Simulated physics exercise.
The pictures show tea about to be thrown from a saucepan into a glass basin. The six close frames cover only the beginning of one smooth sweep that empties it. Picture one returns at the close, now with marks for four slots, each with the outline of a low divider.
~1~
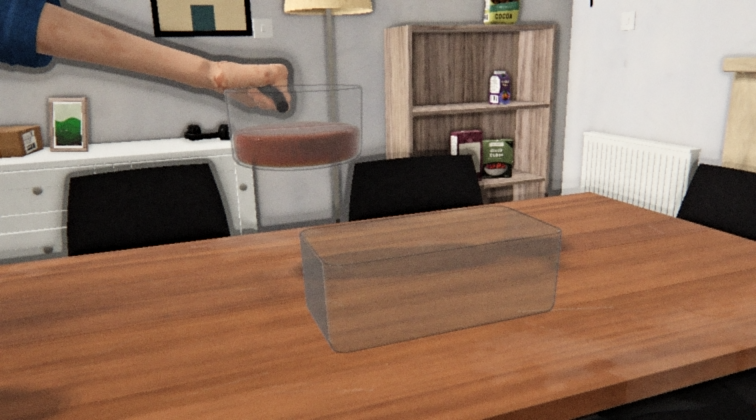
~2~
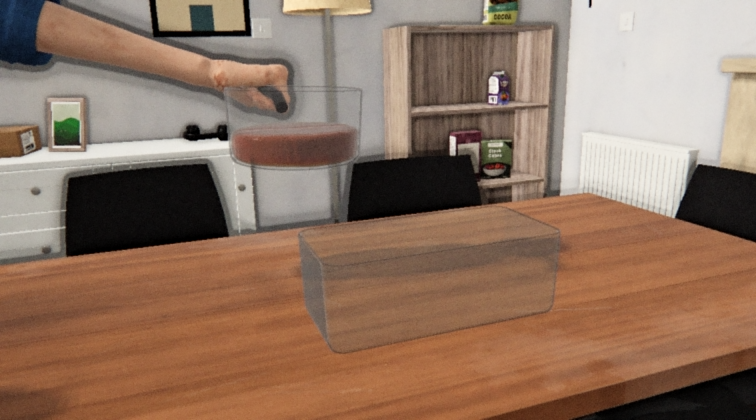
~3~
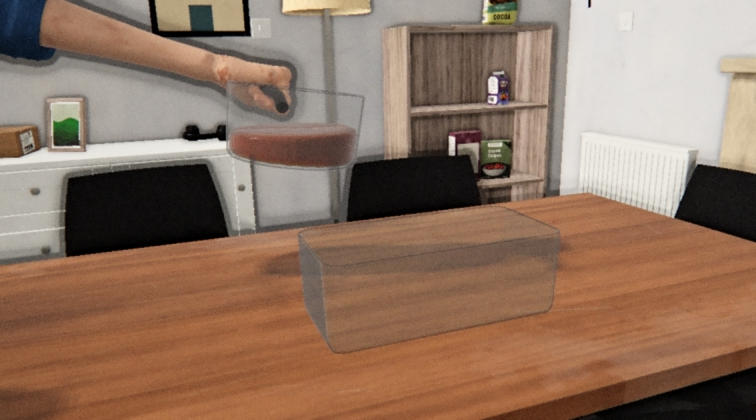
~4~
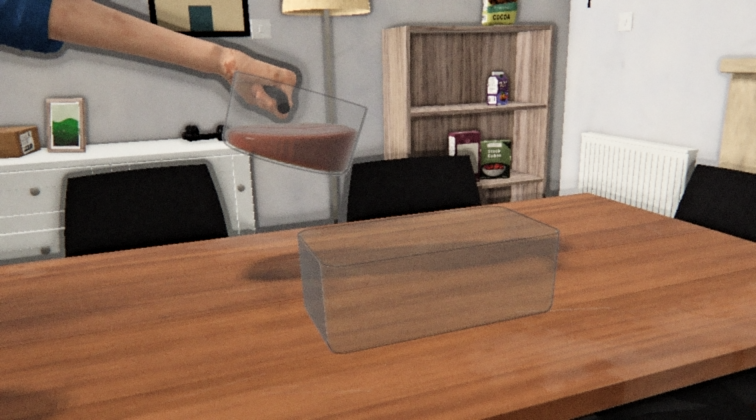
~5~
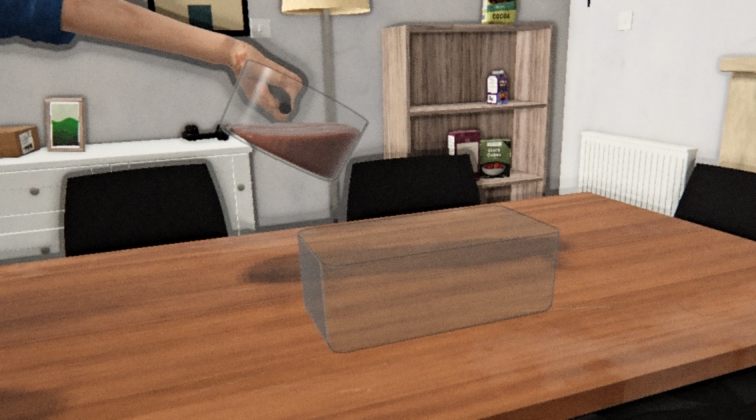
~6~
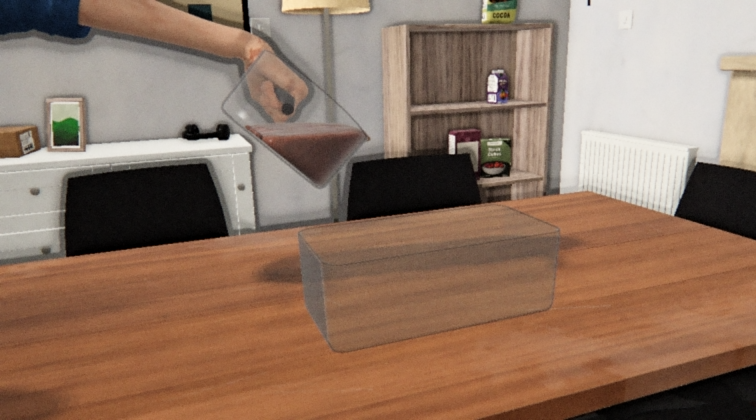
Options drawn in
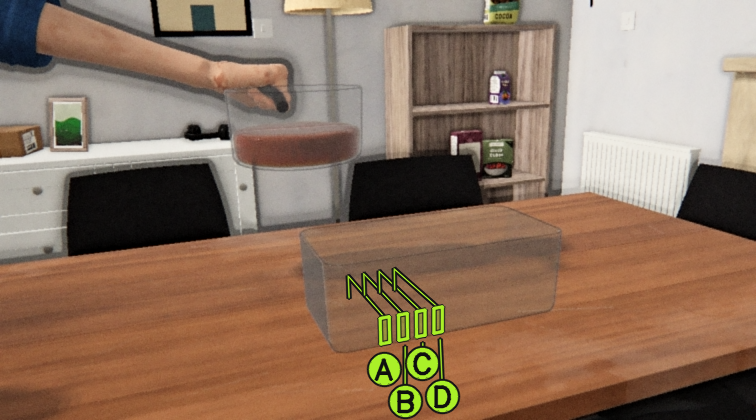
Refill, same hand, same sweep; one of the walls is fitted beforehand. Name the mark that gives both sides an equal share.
Best: C.
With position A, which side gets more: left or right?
The right side.
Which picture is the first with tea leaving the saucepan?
In picture 6.
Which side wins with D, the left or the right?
The left side.
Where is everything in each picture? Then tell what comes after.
Upright, lip at (356, 85); basin from (330, 352) to (552, 308); nothing has left yet.
Tipped about 2°, lip at (356, 88); nothing has left yet.
Tipped about 8°, lip at (359, 95); nothing has left yet.
Tipped about 18°, lip at (362, 106); nothing has left yet.
Tipped about 30°, lip at (363, 121); nothing has left yet.
Tipped about 44°, lip at (362, 137); tea is over the lip, down to (362, 137).
On the marked copy, A at (387, 350); B at (405, 346); C at (422, 342); D at (440, 339).
For position A, about 7 % ends left of the wall and 92 % right of it.
For position B, about 18 % ends left of the wall and 82 % right of it.
For position C, about 48 % ends left of the wall and 51 % right of it.
For position D, about 80 % ends left of the wall and 19 % right of it.
